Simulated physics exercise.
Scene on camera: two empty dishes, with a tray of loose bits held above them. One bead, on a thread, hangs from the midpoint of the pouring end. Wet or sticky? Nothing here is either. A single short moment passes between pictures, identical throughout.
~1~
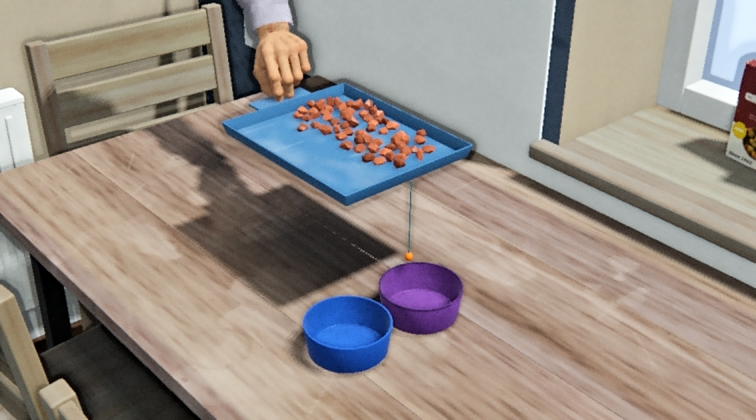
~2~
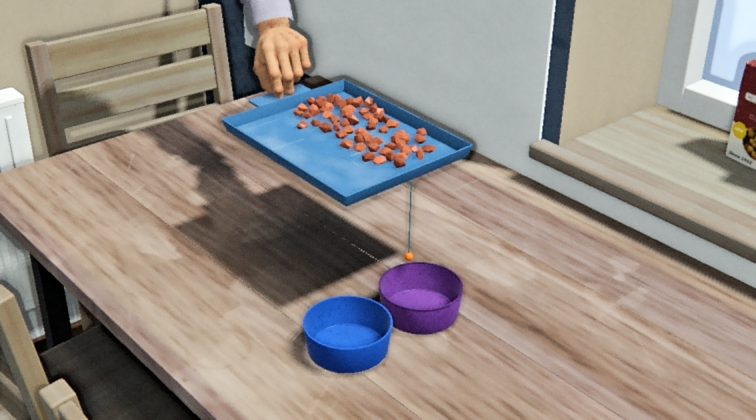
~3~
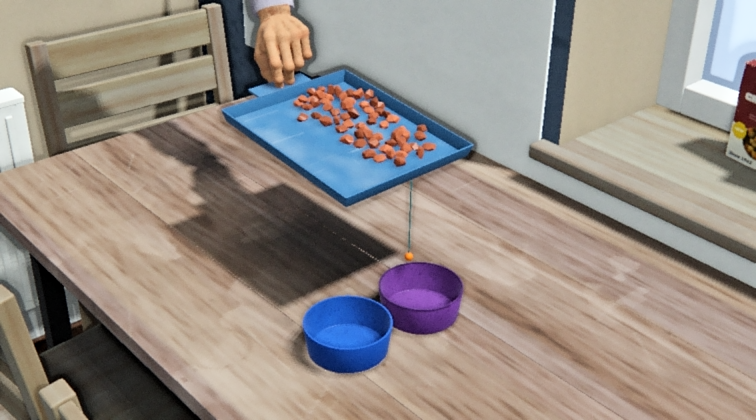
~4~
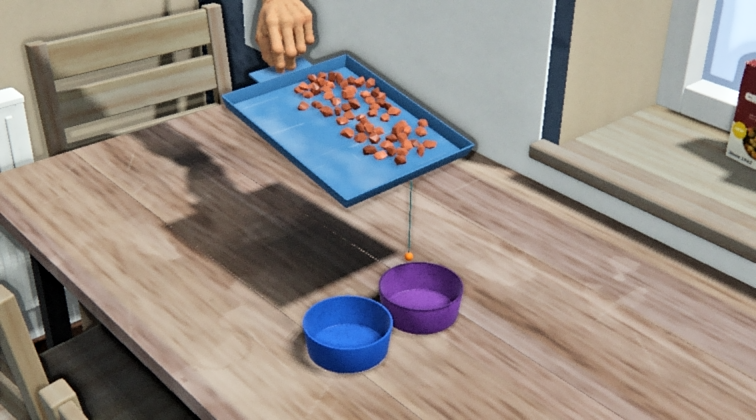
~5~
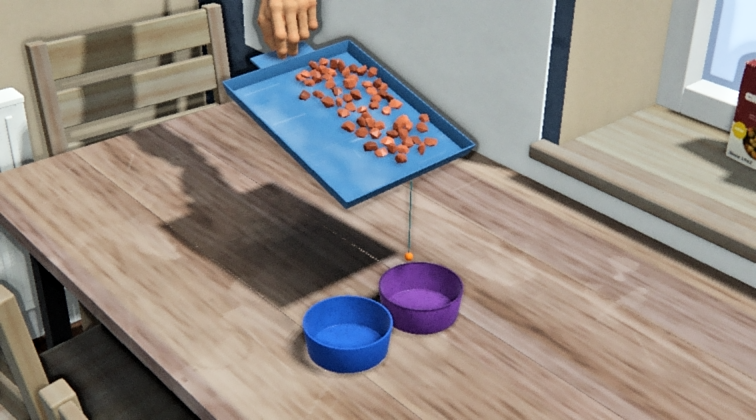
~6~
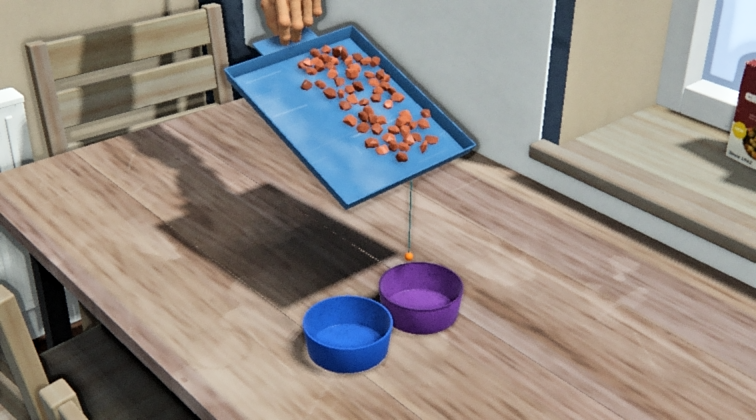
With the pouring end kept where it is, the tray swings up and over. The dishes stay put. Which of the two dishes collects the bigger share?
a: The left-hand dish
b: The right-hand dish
The answer is b.
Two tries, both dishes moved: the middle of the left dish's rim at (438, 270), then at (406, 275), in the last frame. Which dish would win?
Try 1: The left-side dish; try 2: The left-side dish.
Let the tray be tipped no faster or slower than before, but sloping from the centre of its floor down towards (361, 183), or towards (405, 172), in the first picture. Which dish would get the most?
The leftmost dish; the rightmost dish.
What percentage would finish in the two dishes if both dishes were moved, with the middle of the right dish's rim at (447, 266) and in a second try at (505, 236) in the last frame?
The first comes to 60 percent and the second to 20 percent.
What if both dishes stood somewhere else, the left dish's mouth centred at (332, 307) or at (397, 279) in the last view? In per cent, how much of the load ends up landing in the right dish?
About 20 per cent first, then about 0 per cent.
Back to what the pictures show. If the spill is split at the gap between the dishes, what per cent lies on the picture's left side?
It comes to near 20 percent of the spill.
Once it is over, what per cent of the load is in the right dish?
About 40 per cent.
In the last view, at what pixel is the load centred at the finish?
Near (424, 315).
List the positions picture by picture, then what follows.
In the first picture, corners of the pouring end (346, 193) and (468, 145), level; middle of the load (360, 132), bits of crushed brick; left dish (376, 354); right dish (450, 315); bead on its thread (409, 257).
In the second picture, corners of the pouring end (346, 194) and (468, 145), level; middle of the load (360, 131).
In the third picture, corners of the pouring end (347, 195) and (468, 144), tipped barely, lowest at the left corner; middle of the load (360, 125).
In the fourth picture, corners of the pouring end (347, 196) and (469, 144), tipped a little, lowest at the left corner; middle of the load (361, 117).
In the fifth picture, corners of the pouring end (348, 198) and (470, 144), tipped clearly, lowest at the left corner; middle of the load (362, 110).
In the sixth picture, corners of the pouring end (348, 200) and (471, 144), tipped clearly, lowest at the left corner; middle of the load (364, 102); left dish (376, 354); right dish (450, 315).
Just after the last frame, tray tipped steeply; almost all on the tray; about a tenth in the air.
A moment on, tray tipped past a quarter turn; roughly a quarter on the tray; about a tenth in the left dish; roughly a quarter in the right dish; roughly a quarter outside both; about a tenth in the air.
Further on, tray tipped past a quarter turn; roughly a quarter in the left dish; roughly half in the right dish; roughly a third outside both.
When it is over, tray tipped past a quarter turn; roughly a quarter in the left dish; roughly half in the right dish; roughly a third outside both.
